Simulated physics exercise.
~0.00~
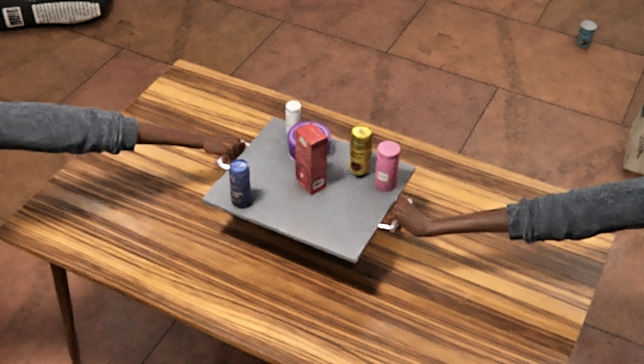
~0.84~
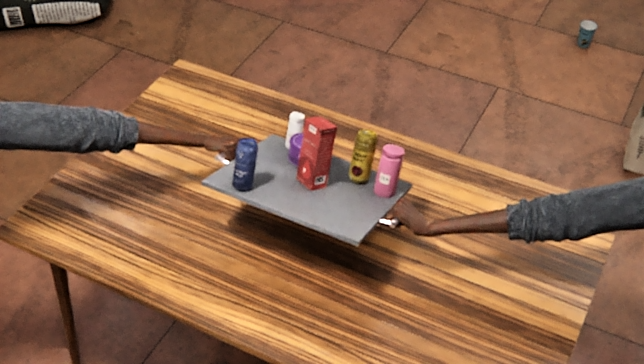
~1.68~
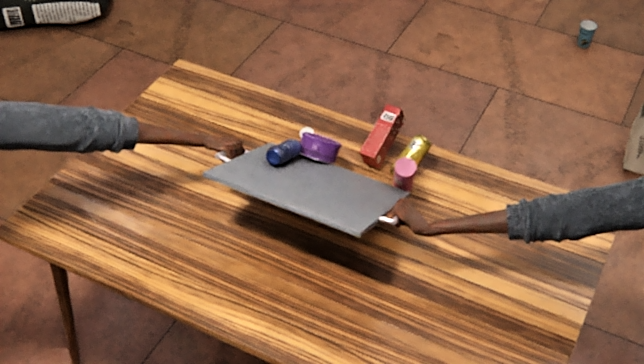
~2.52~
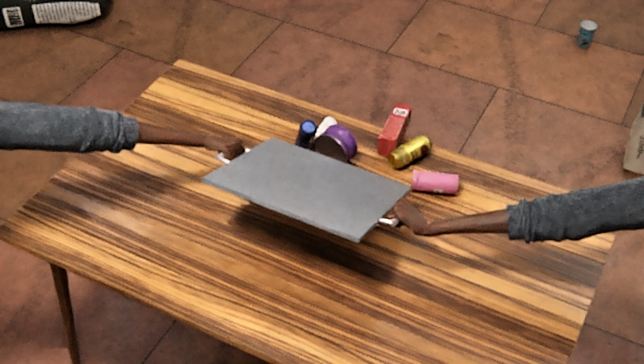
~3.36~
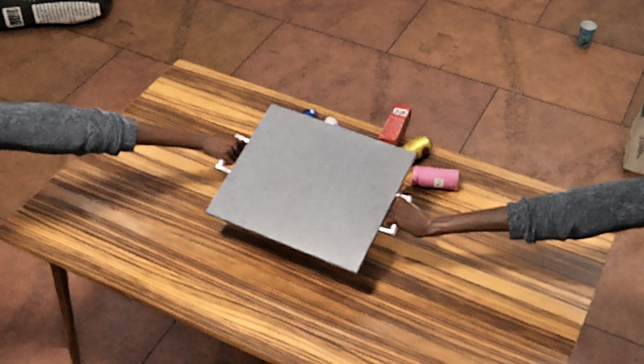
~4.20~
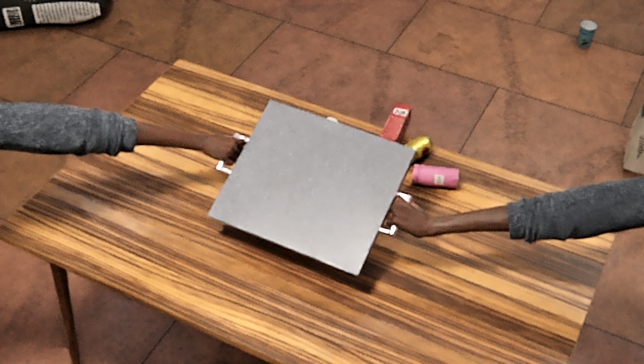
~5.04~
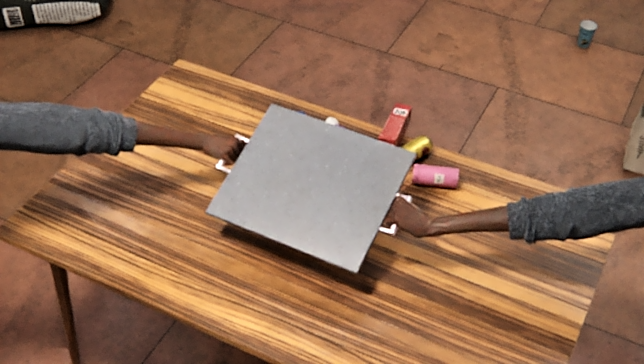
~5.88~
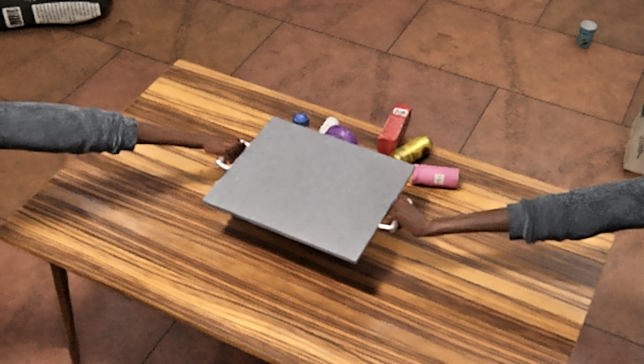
Two hands in grey sleeves hold a flat, rimless grey tray above a striped wooden table on a brown tiled floor, seen from above at an angle. On it stand a blue can at left, a white shaker and purple tub behind, a red carton in the middle, and a yellow can and pink jar at right. The far edge dips, and the items lean, topple and slide off that side. The tray then tilts the opposite way, hiding some of them, and eases back toward level. It ends empty, with everything lying beyond its far edge.
